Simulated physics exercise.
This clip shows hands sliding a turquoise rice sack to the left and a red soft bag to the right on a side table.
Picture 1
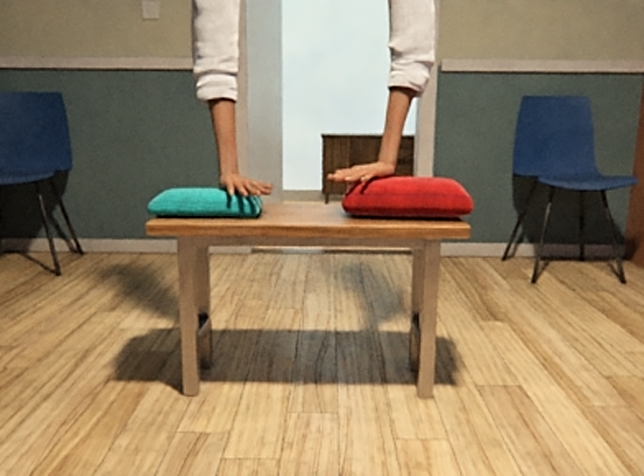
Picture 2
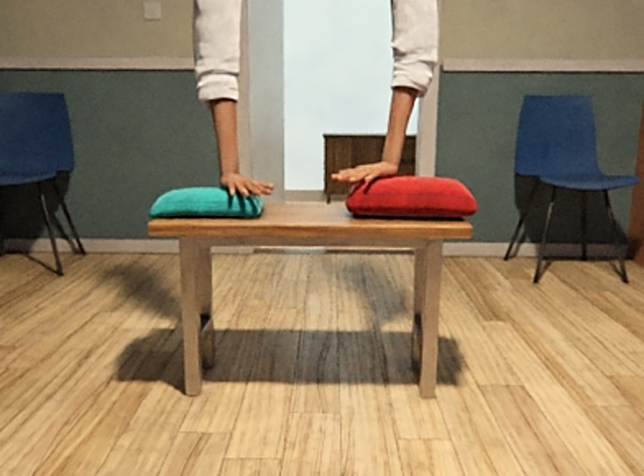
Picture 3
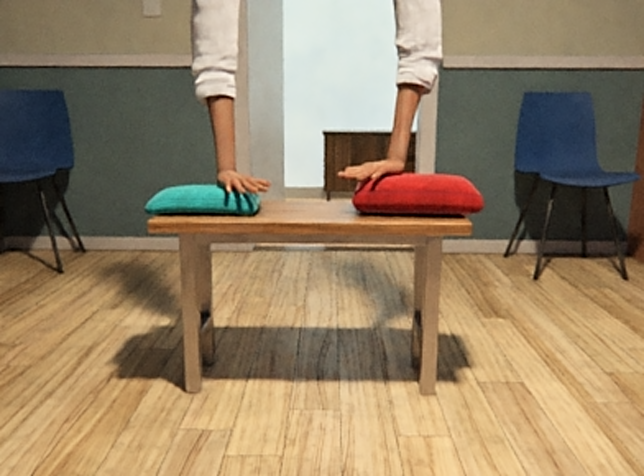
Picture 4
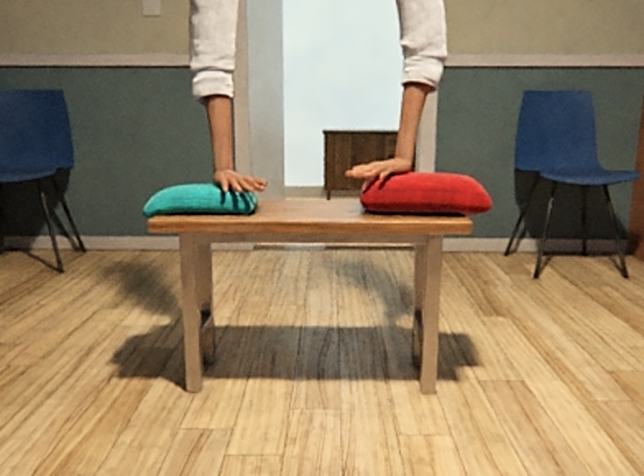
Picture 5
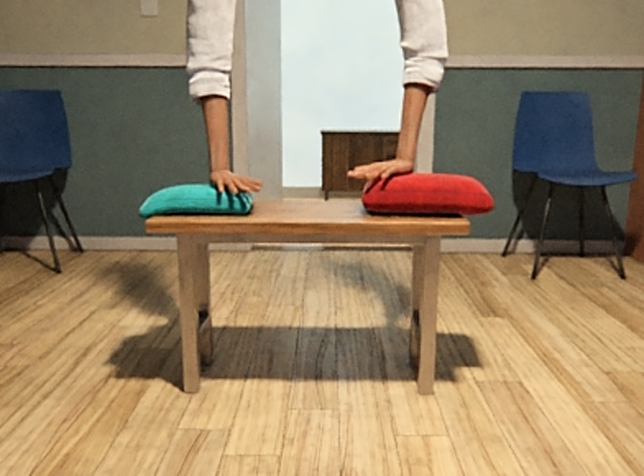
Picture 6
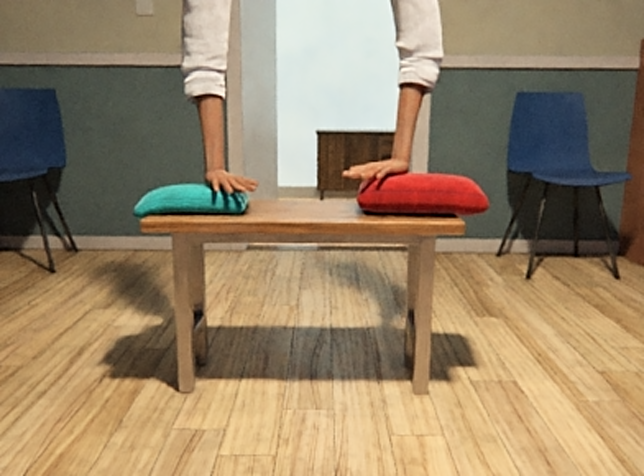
In a room with a wood floor and blue chairs, two hands rest on a turquoise bag and a red bag on a small wooden table. The hands slide the bags slightly apart, turquoise left and red right, until each pokes a little past its edge.
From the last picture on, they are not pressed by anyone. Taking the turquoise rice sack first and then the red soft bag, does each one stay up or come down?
As I see it, the turquoise rice sack keeps its perch; the red soft bag keeps its perch.
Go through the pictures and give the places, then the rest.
Rice sack tip (155, 206); soft bag tip (467, 204), in the first frame.
Rice sack tip (156, 209); soft bag tip (471, 205), in the second frame.
Rice sack tip (153, 206); soft bag tip (477, 201), in the third frame.
Rice sack tip (151, 208); soft bag tip (485, 202), in the fourth frame.
Rice sack tip (147, 210); soft bag tip (486, 202), in the fifth frame.
Rice sack tip (141, 209), a small part past the edge; soft bag tip (481, 202), a small part past the edge, in the sixth frame.
Then, 0.26 s past the final frame, rice sack unmoved; soft bag unmoved.
When it is over, rice sack unmoved; soft bag unmoved. The turquoise rice sack remains on top and the red soft bag holds its place.
